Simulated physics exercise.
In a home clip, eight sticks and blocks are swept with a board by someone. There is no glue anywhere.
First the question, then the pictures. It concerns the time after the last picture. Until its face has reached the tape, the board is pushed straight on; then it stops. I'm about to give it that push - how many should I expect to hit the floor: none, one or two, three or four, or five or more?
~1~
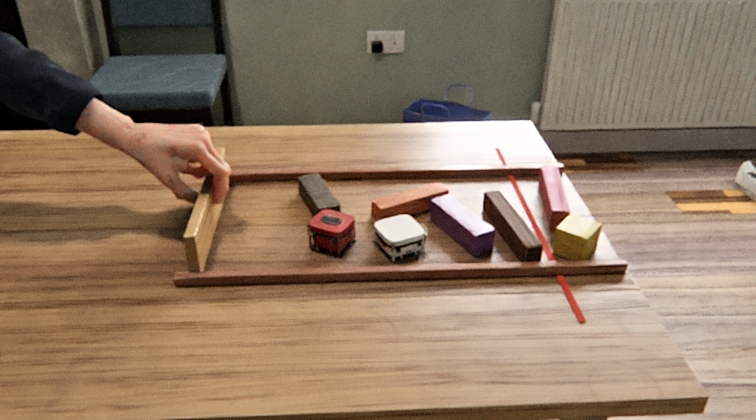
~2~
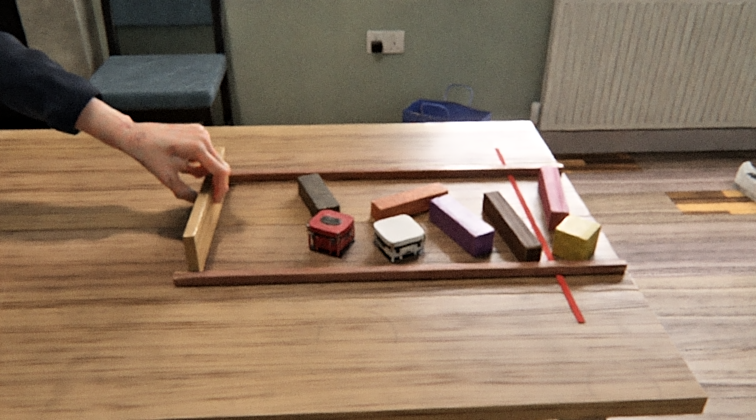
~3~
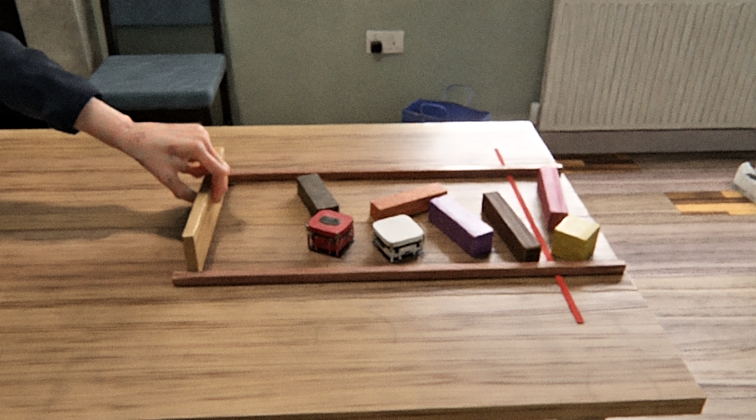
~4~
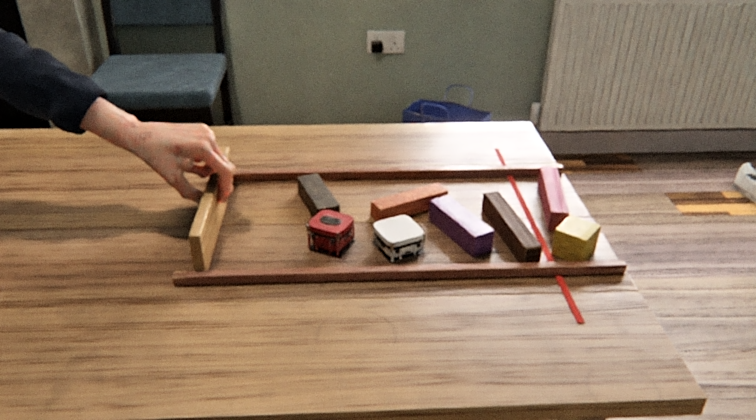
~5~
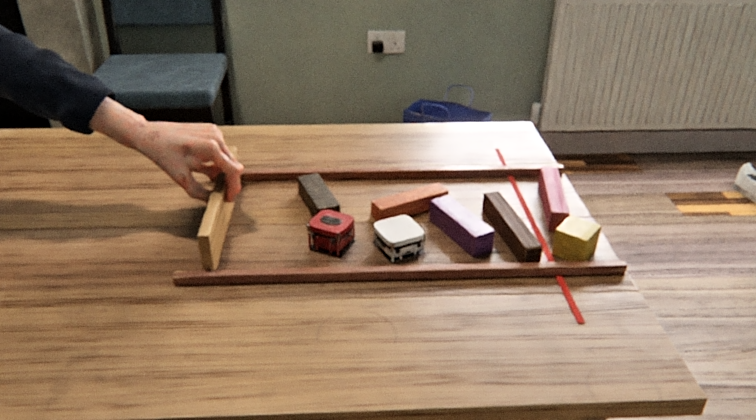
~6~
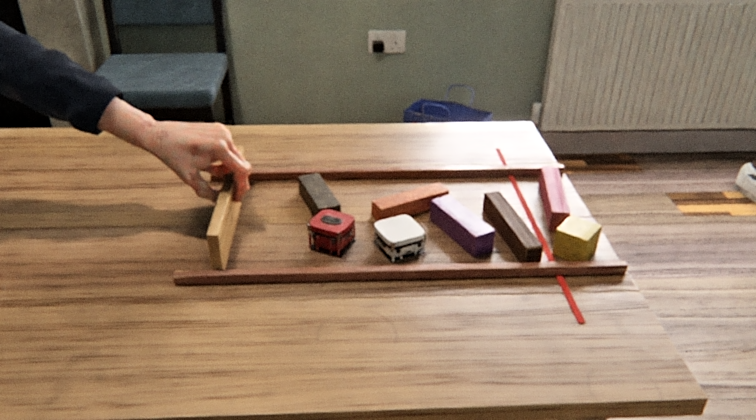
Expect three or four.
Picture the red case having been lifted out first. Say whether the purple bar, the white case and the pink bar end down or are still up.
Result - purple bar: Up; white case: Up; pink bar: Gone.
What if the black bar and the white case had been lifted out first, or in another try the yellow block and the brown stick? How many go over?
The first removal gives 3, the second gives 0.
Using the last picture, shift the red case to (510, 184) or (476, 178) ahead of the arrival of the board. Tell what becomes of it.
In order, hangs on; hangs on.
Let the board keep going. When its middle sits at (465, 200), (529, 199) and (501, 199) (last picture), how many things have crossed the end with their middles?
1, 4 and 2.
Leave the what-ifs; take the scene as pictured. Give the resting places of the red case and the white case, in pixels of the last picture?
Red case: About (559, 225); white case: About (603, 242).
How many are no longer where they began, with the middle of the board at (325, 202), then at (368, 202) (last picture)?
Counts: 2 / 4.
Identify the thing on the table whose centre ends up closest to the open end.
Foremost: The white case.
A little later, none off yet; pink bar at rest near (554, 197); yellow block at rest near (577, 240); brown stick at rest near (511, 226).
Next, none off yet; pink bar moving near (557, 197); yellow block shifted about its own width near (599, 239); brown stick shifted a little near (552, 226).
When it is over, the number that fall off is three or four; down, purple bar, brown stick, yellow block and pink bar.
